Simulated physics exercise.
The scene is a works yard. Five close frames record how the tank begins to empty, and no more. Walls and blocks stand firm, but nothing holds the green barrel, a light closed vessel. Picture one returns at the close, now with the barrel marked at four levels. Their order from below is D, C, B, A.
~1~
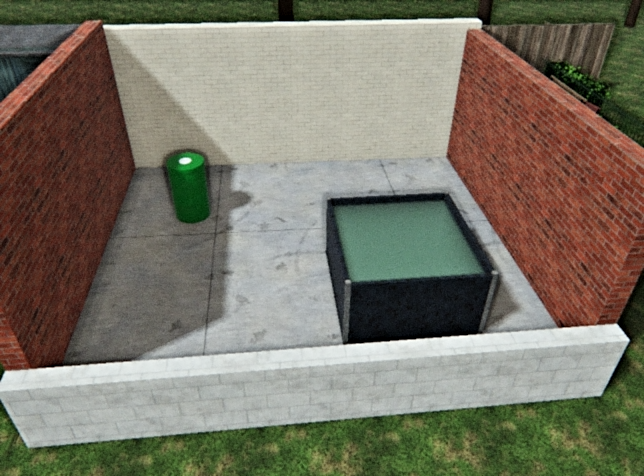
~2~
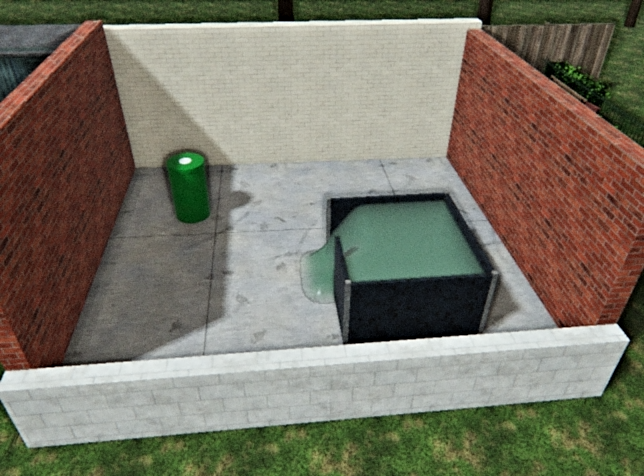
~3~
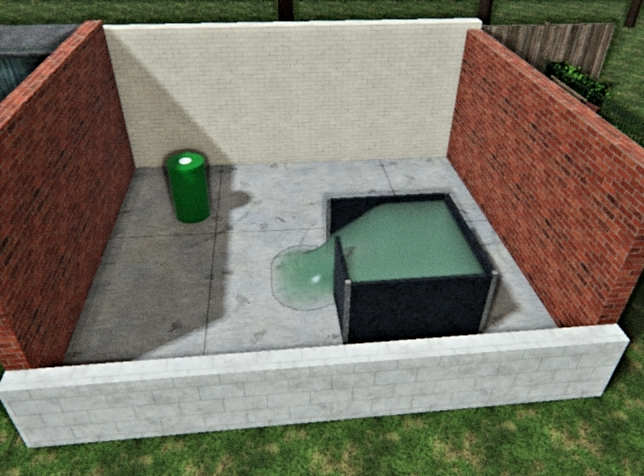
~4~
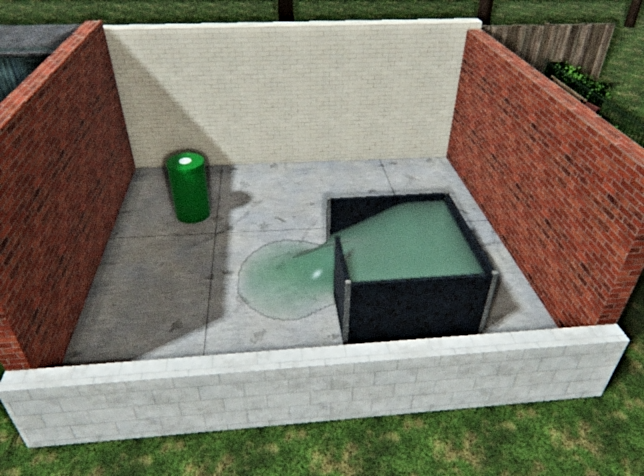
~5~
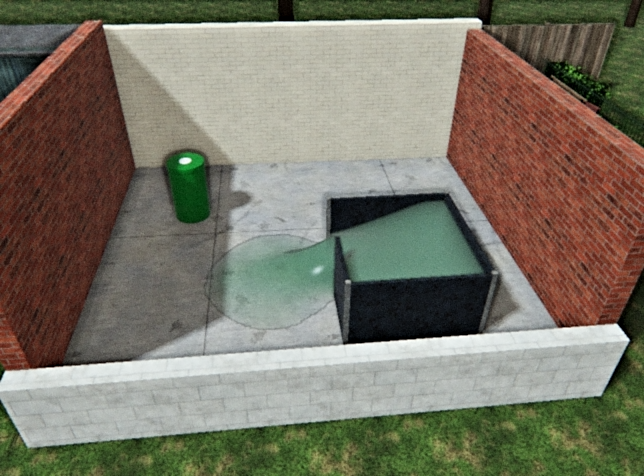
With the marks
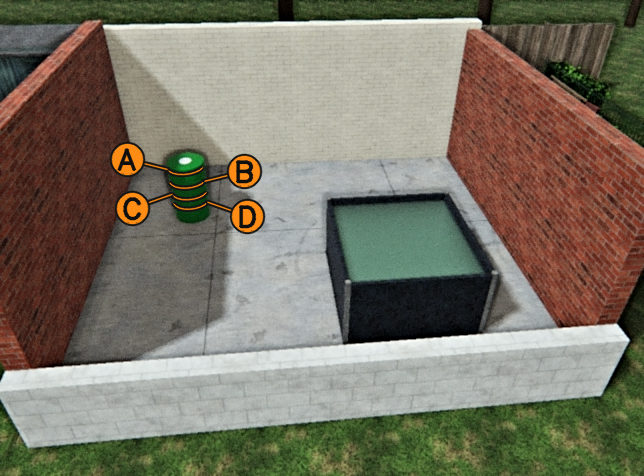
We see a walled yard with a green barrel and a full, dark square tank. Greenish water pours through an opening in the tank's left side and spreads leftward across the concrete in a widening pool, while the barrel stays still.
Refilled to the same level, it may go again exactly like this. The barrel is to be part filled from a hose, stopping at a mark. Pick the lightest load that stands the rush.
D will do.
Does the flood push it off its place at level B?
No.
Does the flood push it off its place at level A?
No, that is safe.
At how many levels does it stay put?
All of them.
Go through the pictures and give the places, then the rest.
Lid of the green barrel at (185, 161); tank full, its middle at (403, 238).
Water covers 2 % of the ground and is seen nearest the barrel at (307, 259).
Water covers 3 % of the ground and is seen nearest the barrel at (284, 255).
Water covers 6 % of the ground and is seen nearest the barrel at (257, 254).
Lid of the green barrel at (185, 161); water covers 9 % of the ground and is seen nearest the barrel at (234, 250).
On the marked copy, A at (183, 174); B at (186, 188); C at (188, 199); D at (189, 209); from the bottom up D, C, B, A.
If A is chosen, it does not move.
If B is chosen, it does not move.
If C is chosen, it does not move.
If D is chosen, it shifts by a finger or two and stays.
